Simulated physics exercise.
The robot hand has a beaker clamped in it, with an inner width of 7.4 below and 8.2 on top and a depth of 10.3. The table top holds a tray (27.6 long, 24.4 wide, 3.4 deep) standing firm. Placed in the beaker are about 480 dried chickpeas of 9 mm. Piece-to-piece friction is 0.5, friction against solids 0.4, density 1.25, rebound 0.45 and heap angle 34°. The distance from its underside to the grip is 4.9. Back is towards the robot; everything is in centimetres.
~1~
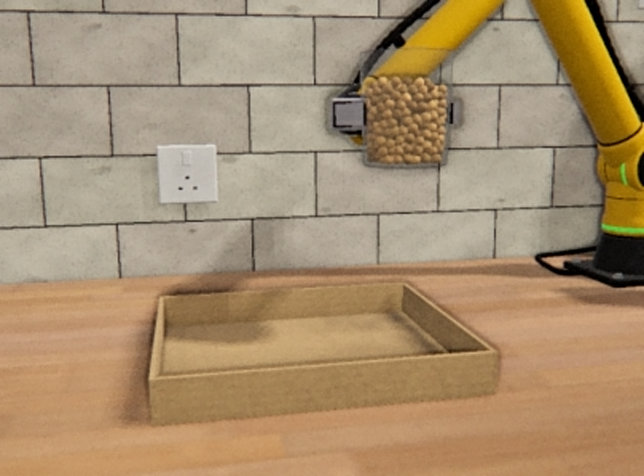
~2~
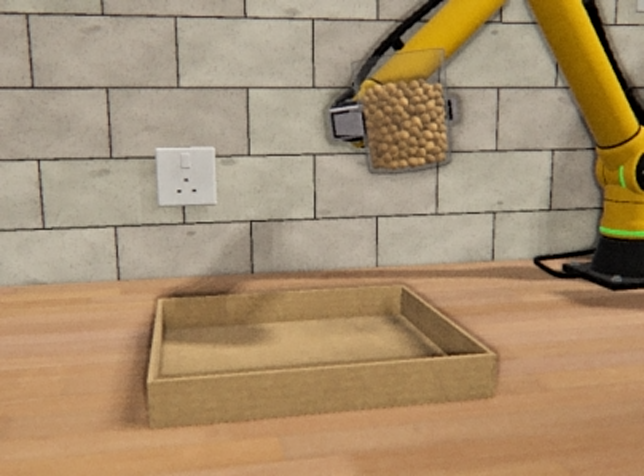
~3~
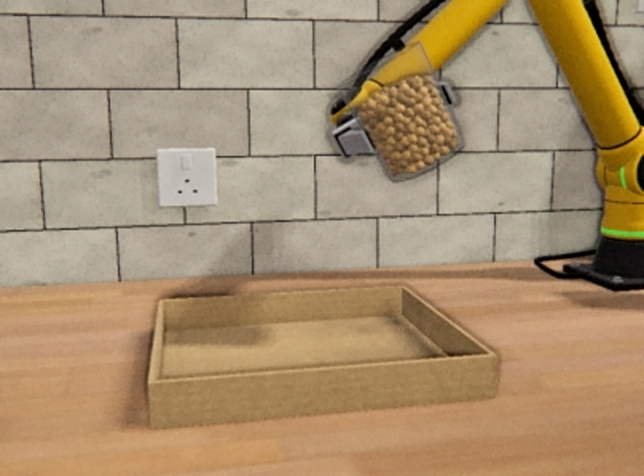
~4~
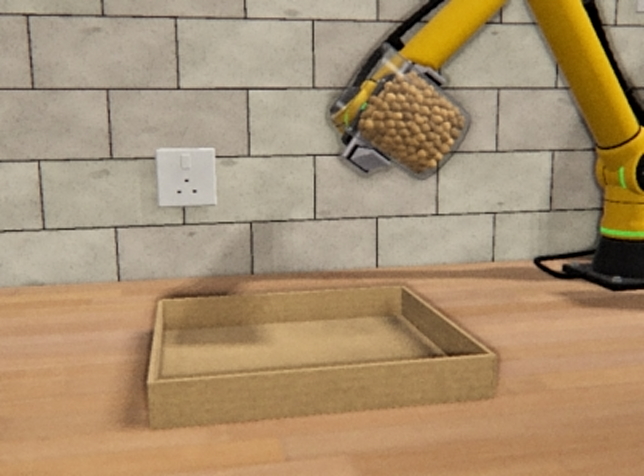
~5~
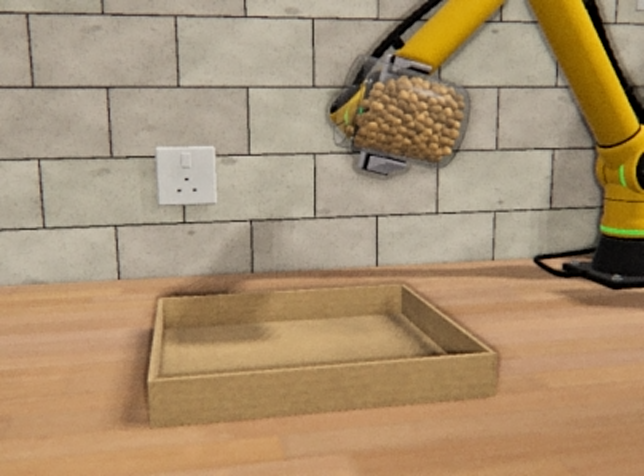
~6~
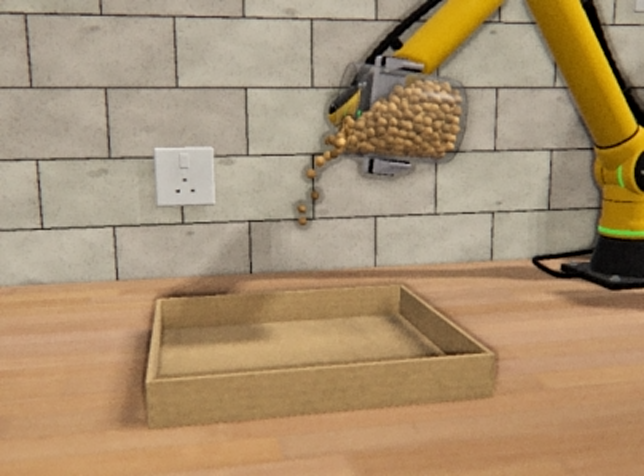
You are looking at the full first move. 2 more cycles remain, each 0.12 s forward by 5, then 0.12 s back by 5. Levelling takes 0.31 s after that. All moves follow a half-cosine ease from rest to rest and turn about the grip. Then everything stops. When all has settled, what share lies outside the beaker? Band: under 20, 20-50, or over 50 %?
Over 50 %.
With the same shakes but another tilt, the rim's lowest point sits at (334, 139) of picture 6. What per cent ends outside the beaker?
I'd say close to 50 per cent.
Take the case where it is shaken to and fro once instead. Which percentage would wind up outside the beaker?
Approx. 60 per cent.
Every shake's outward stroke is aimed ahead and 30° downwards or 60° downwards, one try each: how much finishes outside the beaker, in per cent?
50 and 25 %.
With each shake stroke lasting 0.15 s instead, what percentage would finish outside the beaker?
Estimate: Near 70 per cent.
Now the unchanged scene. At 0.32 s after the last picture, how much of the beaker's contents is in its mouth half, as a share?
Share in the mouth half: About 40 %.
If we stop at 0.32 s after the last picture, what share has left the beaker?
Share gone by then: Close to 55 %.
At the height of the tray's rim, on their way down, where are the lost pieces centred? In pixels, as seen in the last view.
Look at roughly (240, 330) in the last picture.
Then, 0.32 s after the last picture, tilted 83° forward, highest piece 24 above the table; 210 in the beaker, 80 in the tray, 2 on the table or floor, 192 in flight or on a rim.
Then, 0.63 s after the last picture, tilted 43° forward, highest piece 25 above the table; 365 in the tray, 103 in the beaker, 9 on the table or floor, 7 in flight or on a rim.
Then, 0.99 s after the last picture, level, highest piece 24 above the table; 372 in the tray, 103 in the beaker, 9 on the table or floor.
Then, 2.04 s after the last picture, level, highest piece 24 above the table; 372 in the tray, 103 in the beaker, 9 on the table or floor.
Final count, 372 in the tray, 103 in the beaker, 9 on the table or floor. That is 79 % outside the beaker.
